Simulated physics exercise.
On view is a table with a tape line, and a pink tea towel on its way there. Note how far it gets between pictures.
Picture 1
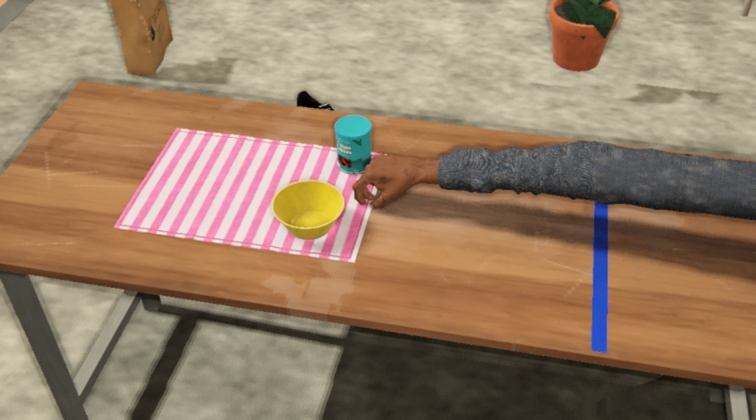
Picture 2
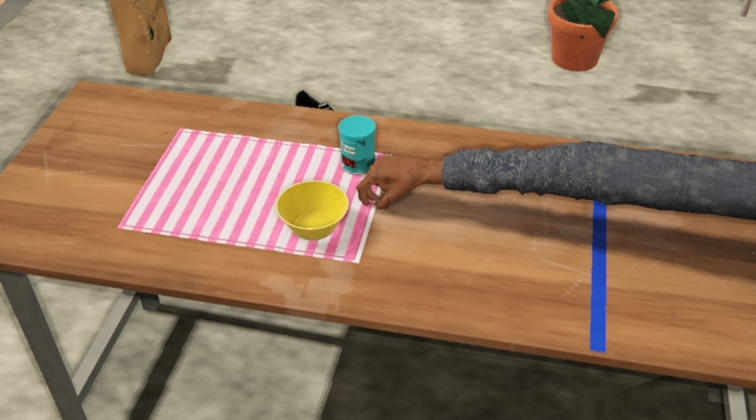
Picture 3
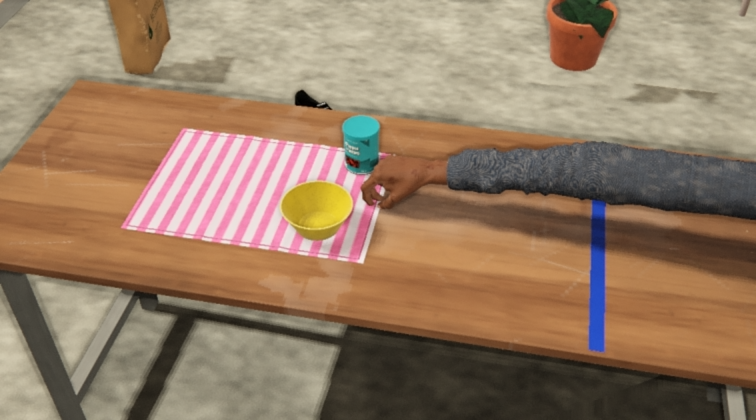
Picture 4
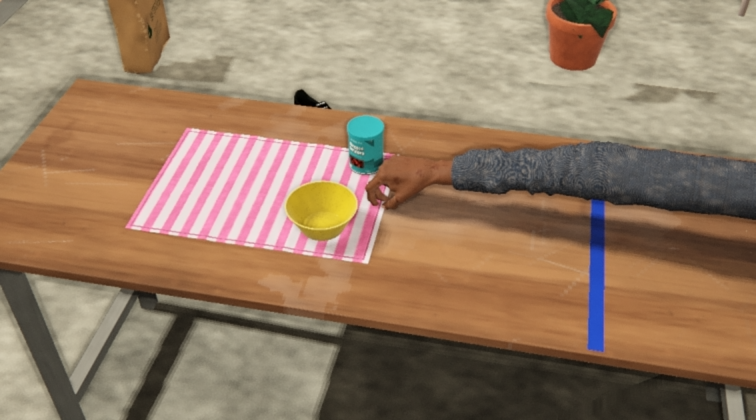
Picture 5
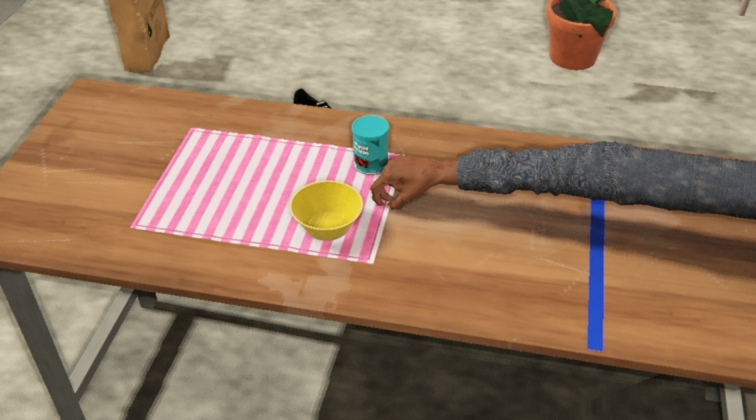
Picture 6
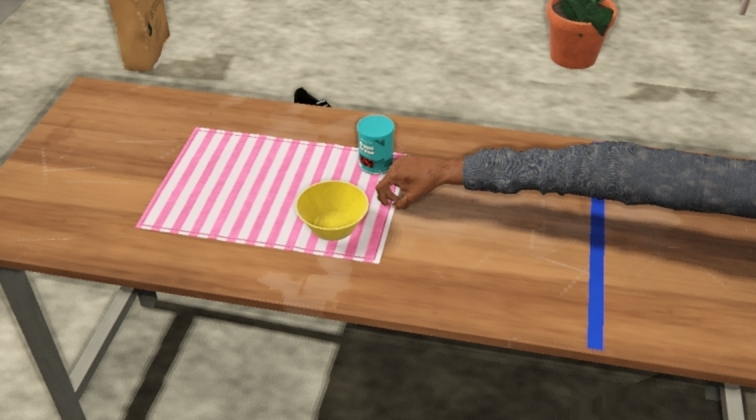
On a wooden table marked with a blue tape line, a hand at the edge of a pink-and-white striped cloth draws it slowly a short way to the right, the yellow bowl and turquoise tin moving along with it.
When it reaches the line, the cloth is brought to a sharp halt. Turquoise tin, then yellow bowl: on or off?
Turquoise tin: On; yellow bowl: On.
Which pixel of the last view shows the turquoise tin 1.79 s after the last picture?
Approx. location: (562, 169).
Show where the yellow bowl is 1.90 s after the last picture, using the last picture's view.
Position at that time: (539, 245).
Then, 1.79 s on from there, hem at the tape; turquoise tin on the cloth near (562, 169); yellow bowl on the cloth near (533, 244).
Then, 1.90 s on from there, hem at the tape; turquoise tin on the cloth near (567, 170); yellow bowl on the cloth near (538, 245).
In the end, hem at the tape; turquoise tin on the cloth near (567, 170); yellow bowl on the cloth near (538, 245). The turquoise tin keeps its seat and the yellow bowl stays on the cloth.
